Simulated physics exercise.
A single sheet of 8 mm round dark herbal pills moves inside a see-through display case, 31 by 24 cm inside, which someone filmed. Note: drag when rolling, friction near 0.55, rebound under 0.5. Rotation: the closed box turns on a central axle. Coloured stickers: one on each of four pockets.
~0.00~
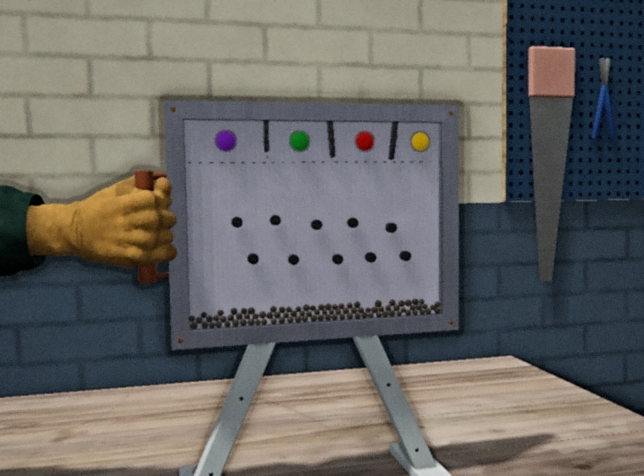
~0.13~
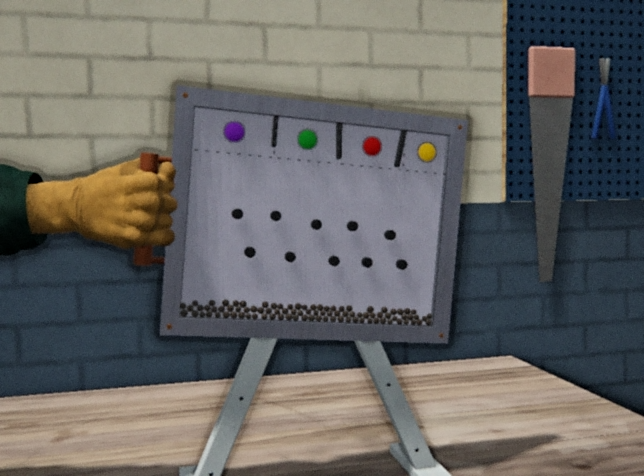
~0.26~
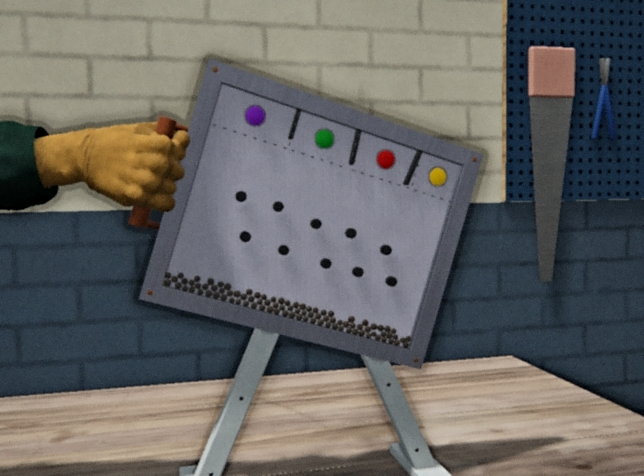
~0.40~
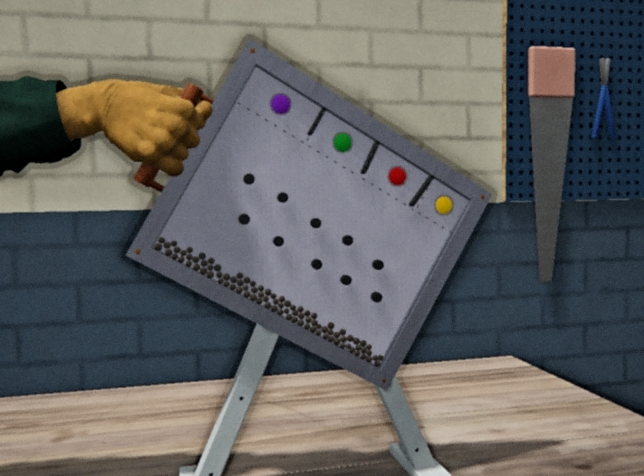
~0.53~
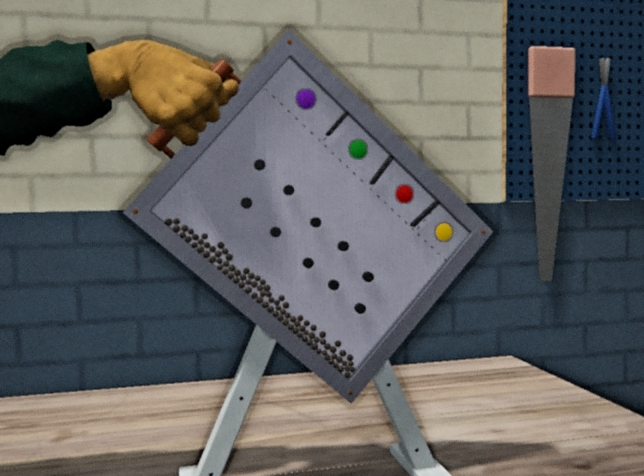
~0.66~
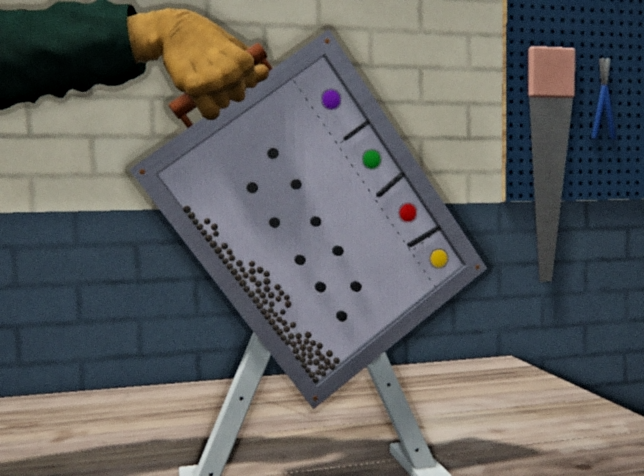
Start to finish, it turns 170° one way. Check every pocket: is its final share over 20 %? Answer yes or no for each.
Red: No, purple: No, green: No, yellow: Yes.
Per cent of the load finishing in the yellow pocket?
I'd put it at close to 50 in a hundred.
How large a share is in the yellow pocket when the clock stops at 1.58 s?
Roughly 30 percent.
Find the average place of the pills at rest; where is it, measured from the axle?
About 11 cm left and 10 cm below.
After 1.12 s, it stands 98° clockwise; the pills' middle is 9 cm left of and 10 cm below the centre; nothing in the marked areas.
After 1.58 s, it stands 140° clockwise; the pills' middle is 9 cm left of and 11 cm below the centre; yellow 30 %.
After 1.97 s, it stands 170° clockwise; the pills' middle is 12 cm left of and 8 cm below the centre; red 5 %, yellow 50 %.
At rest by 2.9 s, it stands 170° clockwise; red 15 %, purple 0 %, green 0 %, yellow 50 %, elsewhere 40 %.
